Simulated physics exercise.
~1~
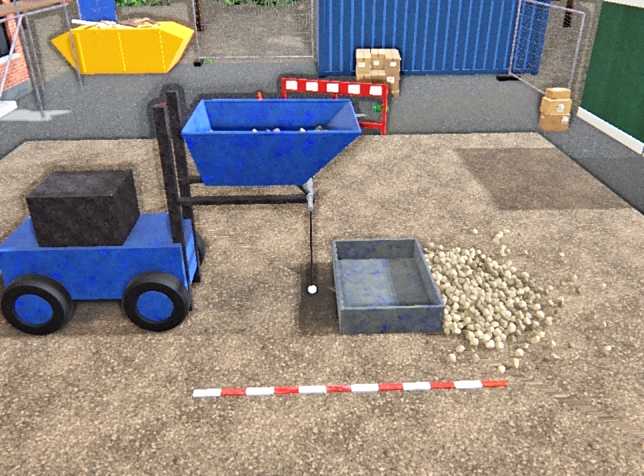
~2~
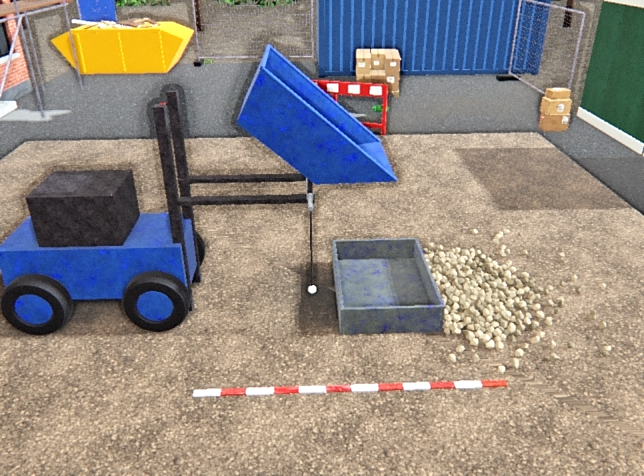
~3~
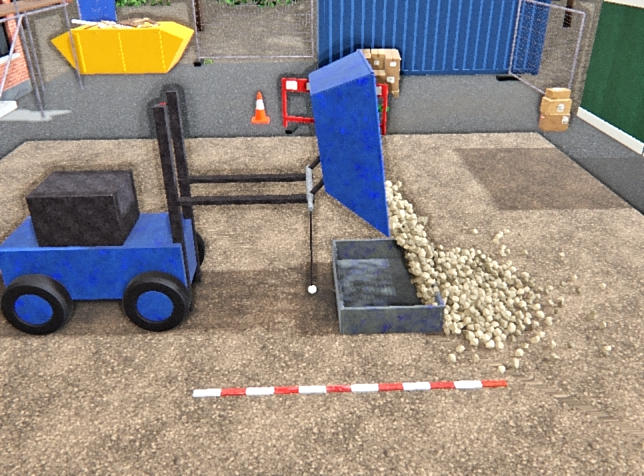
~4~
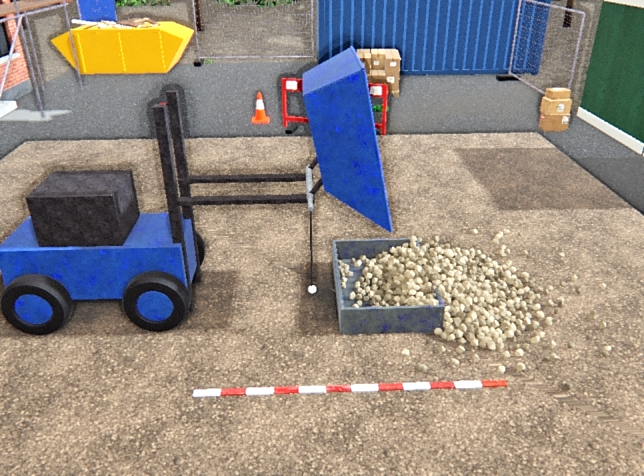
A blue skip, held up on the dark forks of a blue truck at left, hangs over a gritty yard seen from above and in front. Below it sit a small white ball, an open grey bin and a heap of pale stones to the right, with a red and white striped pole nearer and a yellow skip, fencing and a blue container behind. The raised skip tips to the right, steepening until it stands nearly upright, and stones pour from its lower edge. It ends steeply tilted, with stones partly filling the bin and merging with the enlarged heap beside it.
